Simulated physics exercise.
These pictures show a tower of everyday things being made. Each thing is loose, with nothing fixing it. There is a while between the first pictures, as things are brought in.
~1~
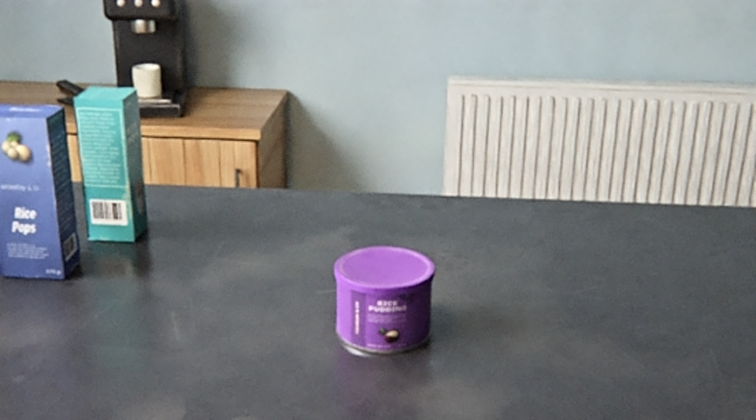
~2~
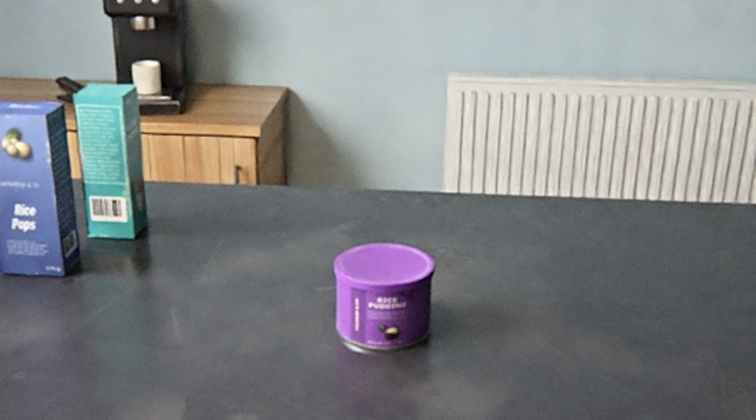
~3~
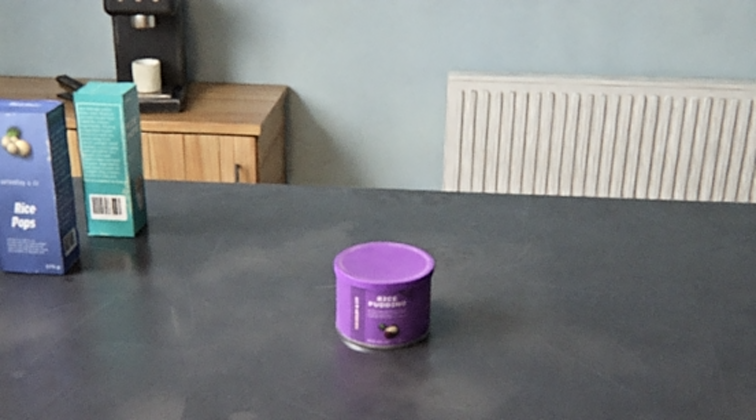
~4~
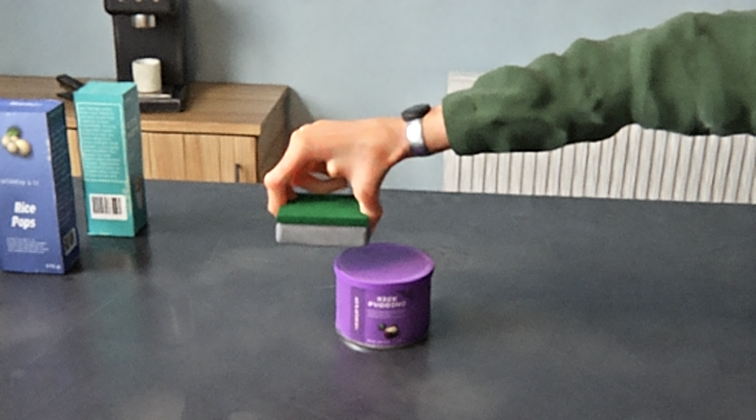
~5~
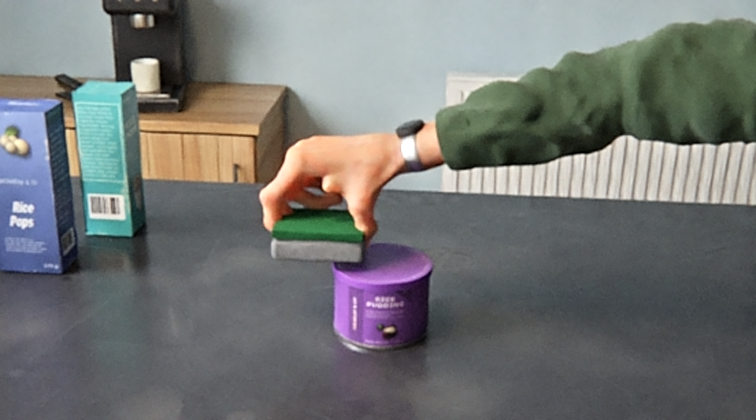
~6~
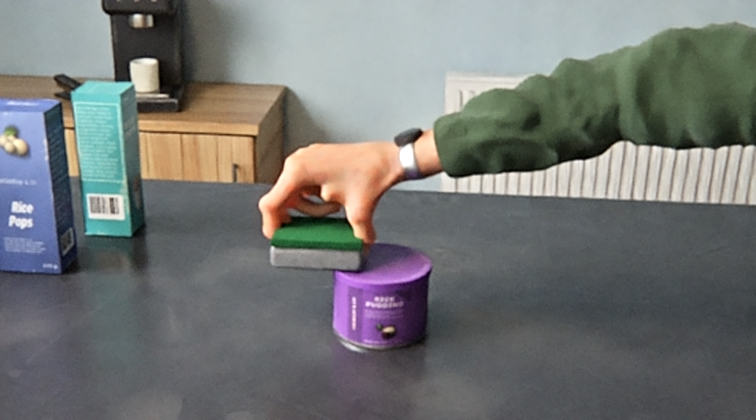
A hand in a green sleeve enters from the right, lowering a grey sponge with a green top onto the left edge of a purple tub on a dark table, and keeps holding it, while blue and turquoise cartons stand still at left.
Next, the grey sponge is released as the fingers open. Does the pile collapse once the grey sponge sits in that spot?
My guess: It won't stay upright.
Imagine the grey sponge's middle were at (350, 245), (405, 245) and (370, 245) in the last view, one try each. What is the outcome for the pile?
So the first time it stays intact, the second time it stays intact, and the third time it stays intact.
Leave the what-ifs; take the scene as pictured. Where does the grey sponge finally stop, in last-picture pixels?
It ends near (231, 305).
Then, 0.30 s past the last view, grey sponge now fallen.
Then, 0.40 s past the last view, things are still on the move.
Then, 0.50 s past the last view, as before.
Then, 2.00 s past the last view, nothing new.
Finally, fallen, grey sponge; the other 3 still in place. Final places as the last picture's camera would see them, grey sponge near (230, 305). The pile loses its balance.
